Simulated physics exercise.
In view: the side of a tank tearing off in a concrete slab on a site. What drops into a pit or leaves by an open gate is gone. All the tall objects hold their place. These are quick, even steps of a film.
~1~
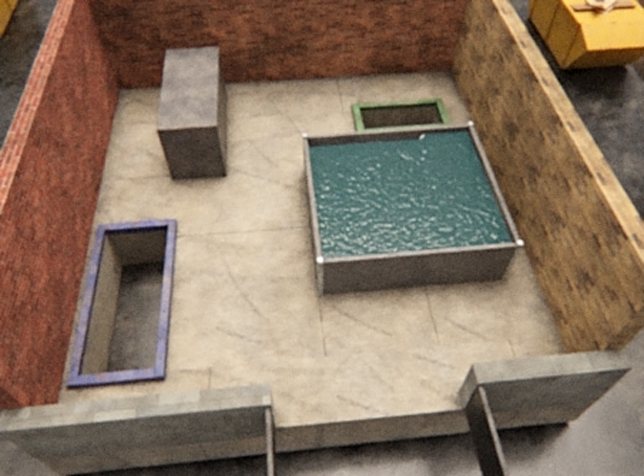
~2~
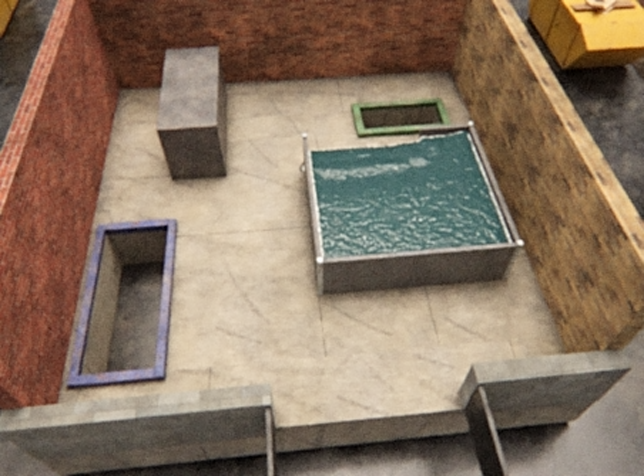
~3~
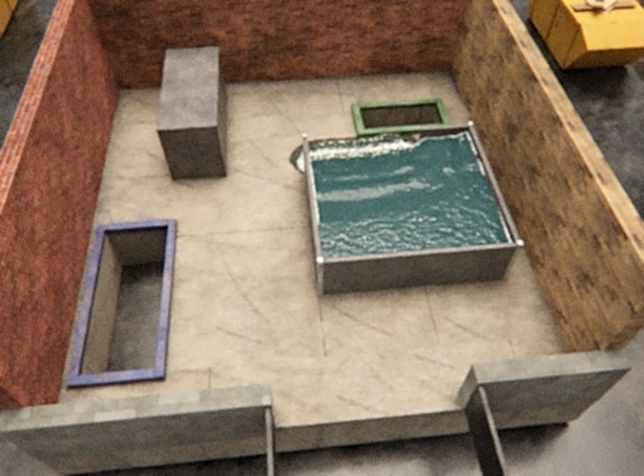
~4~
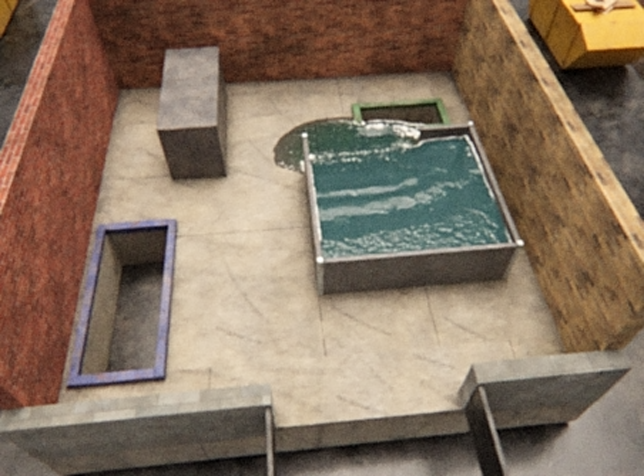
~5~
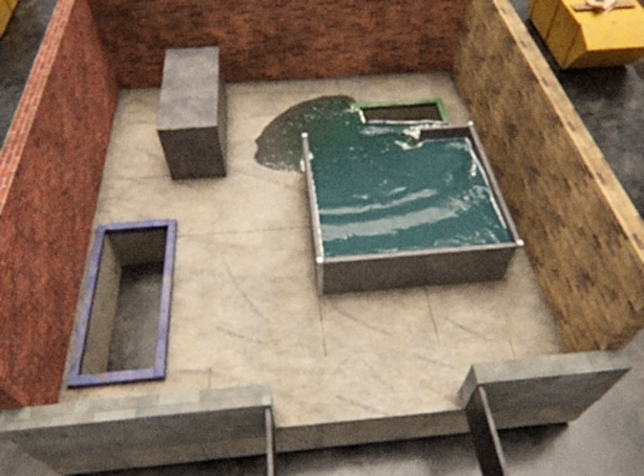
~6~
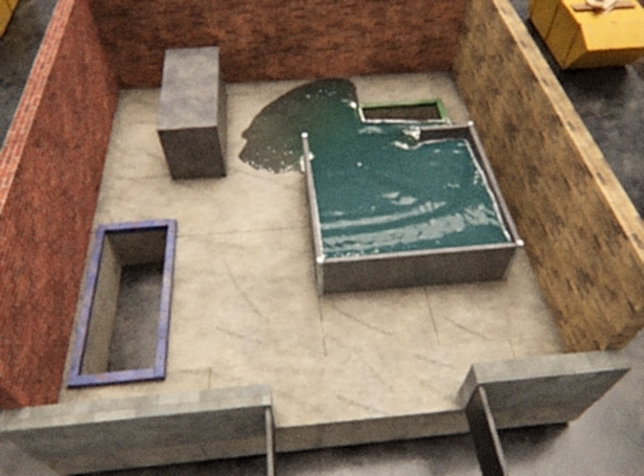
In a walled concrete yard with blue- and green-rimmed pits, water in a raised square tank starts to ripple, then pours out over the far side and spreads across the floor toward the back wall and grey block.
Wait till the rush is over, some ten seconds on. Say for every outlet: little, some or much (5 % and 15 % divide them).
One by one: The gate takes between 5 and 15 %; the blue pit takes under 5 %; the green pit takes over 15 %.
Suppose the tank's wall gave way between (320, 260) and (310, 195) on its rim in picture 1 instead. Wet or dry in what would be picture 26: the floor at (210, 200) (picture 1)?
There: Awash.
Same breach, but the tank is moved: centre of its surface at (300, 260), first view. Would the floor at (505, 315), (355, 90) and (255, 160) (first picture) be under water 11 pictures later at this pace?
One after the other: Clear, wet, covered.
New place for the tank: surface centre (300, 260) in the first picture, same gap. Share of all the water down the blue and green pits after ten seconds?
In per cent: Blue 8, green 12.
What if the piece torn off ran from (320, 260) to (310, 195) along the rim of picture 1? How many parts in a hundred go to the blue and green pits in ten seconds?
Parts in a hundred: Blue 35, green 0.
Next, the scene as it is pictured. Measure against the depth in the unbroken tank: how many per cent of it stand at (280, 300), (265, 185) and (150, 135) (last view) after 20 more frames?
In turn 0, 4 and 6 in a hundred.
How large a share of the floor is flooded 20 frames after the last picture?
I make it 50 per cent.
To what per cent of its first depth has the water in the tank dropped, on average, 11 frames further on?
I make it 52 per cent.
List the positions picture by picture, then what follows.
Still water in the water tank at (402, 190), in the first picture.
Water pours out on the water tank's far side and has run to a hidden place, in the second picture.
The front is at (297, 153), out from the gap on the water tank's far side, in the third picture.
Water pours out on the water tank's far side and has run to a hidden place, in the fourth picture.
Water pours out on the water tank's far side and has run to (320, 100), in the fifth picture.
The front is at (321, 82), out from the gap on the water tank's far side, in the sixth picture.
A moment on, water covers 25 % of the floor; the gate 0 %, the blue pit 0 %, the green pit 6 %.
Next, water covers 35 % of the floor; the gate 0 %, the blue pit 0 %, the green pit 11 %.
Then, water covers 50 % of the floor; the gate 0 %, the blue pit 0 %, the green pit 15 %.
Later, water covers 85 % of the floor; the gate 1 %, the blue pit 2 %, the green pit 19 %.
In the end, water covers 95 % of the floor; the gate 8 %, the blue pit 3 %, the green pit 21 %.
